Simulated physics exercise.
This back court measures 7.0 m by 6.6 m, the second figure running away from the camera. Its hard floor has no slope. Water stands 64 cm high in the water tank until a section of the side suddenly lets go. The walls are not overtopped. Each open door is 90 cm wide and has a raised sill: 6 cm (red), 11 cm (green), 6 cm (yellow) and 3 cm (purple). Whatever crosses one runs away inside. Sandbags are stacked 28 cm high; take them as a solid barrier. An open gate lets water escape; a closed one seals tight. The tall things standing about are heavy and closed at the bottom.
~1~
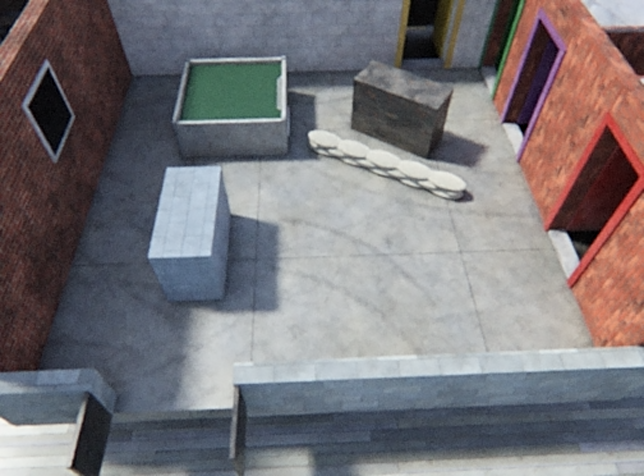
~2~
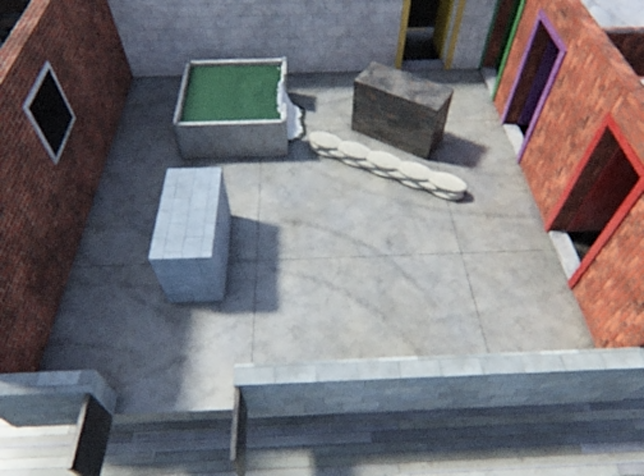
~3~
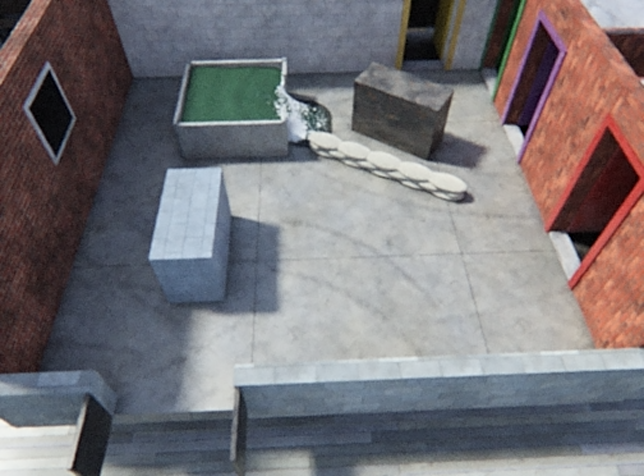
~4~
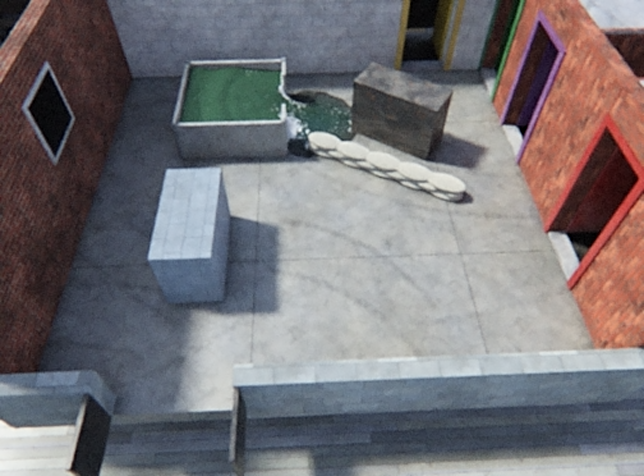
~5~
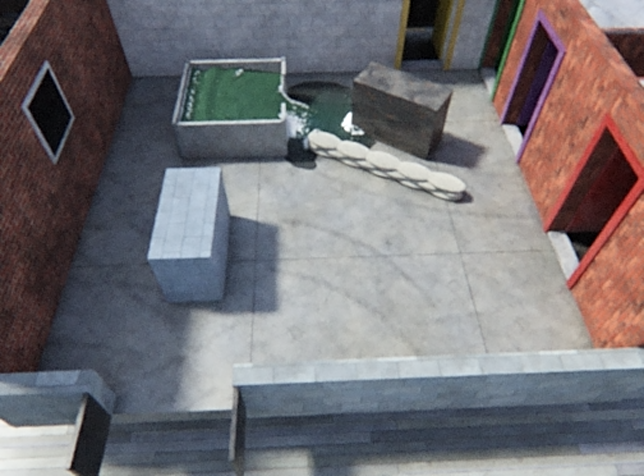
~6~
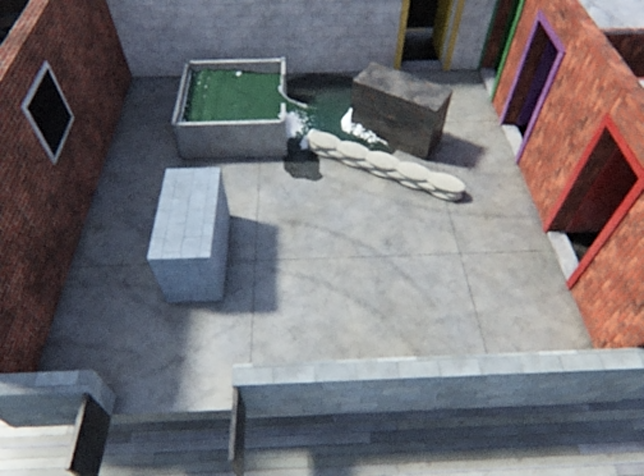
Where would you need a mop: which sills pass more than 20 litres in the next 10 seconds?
Door by door: At the red door it does not reach the limit; at the green door it goes over the limit; at the yellow door it goes over the limit; at the purple door it goes over the limit.
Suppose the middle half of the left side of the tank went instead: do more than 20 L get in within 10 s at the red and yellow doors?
Then: Red below, yellow under.
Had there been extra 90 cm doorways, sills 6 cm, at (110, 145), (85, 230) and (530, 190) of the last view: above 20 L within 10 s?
In that order: Under, below, over.
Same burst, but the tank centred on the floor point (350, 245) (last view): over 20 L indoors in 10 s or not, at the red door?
Then: Red above.
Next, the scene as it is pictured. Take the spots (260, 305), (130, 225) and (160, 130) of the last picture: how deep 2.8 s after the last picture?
In that order: 0, 0 and 0 cm.
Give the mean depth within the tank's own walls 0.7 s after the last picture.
Roughly 42 cm on average.
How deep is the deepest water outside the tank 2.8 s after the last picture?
About 23 cm.
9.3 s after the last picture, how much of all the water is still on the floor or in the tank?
About 84 per cent.
Then, 0.7 s after the last picture water covers 15 % of the floor and is deepest (39 cm) near (344, 126); red door not reached, green door 1 cm at the sill, 0 L in, yellow door 14 cm at the sill, 0 L in, purple door not reached.
Then, 1.5 s after the last picture water covers 20 % of the floor and is deepest (31 cm) near (481, 77); red door not reached, green door 21 cm at the sill, 8 L in, yellow door 13 cm at the sill, 22 L in, purple door not reached.
Then, 2.8 s after the last picture water covers 30 % of the floor and is deepest (23 cm) near (345, 133); red door 4 cm at the sill, 0 L in, green door 20 cm at the sill, 87 L in, yellow door 9 cm at the sill, 44 L in, purple door 10 cm at the sill, 6 L in.
Then, 5.3 s after the last picture water covers 45 % of the floor and is deepest (16 cm) near (344, 126); red door 6 cm at the sill, 0 L in, green door 14 cm at the sill, 140 L in, yellow door 7 cm at the sill, 58 L in, purple door 6 cm at the sill, 39 L in.
Then, 9.3 s after the last picture water covers 70 % of the floor and is deepest (10 cm) near (470, 72); red door 4 cm at the sill, 1 L in, green door 9 cm at the sill, 148 L in, yellow door 8 cm at the sill, 69 L in, purple door 7 cm at the sill, 69 L in.
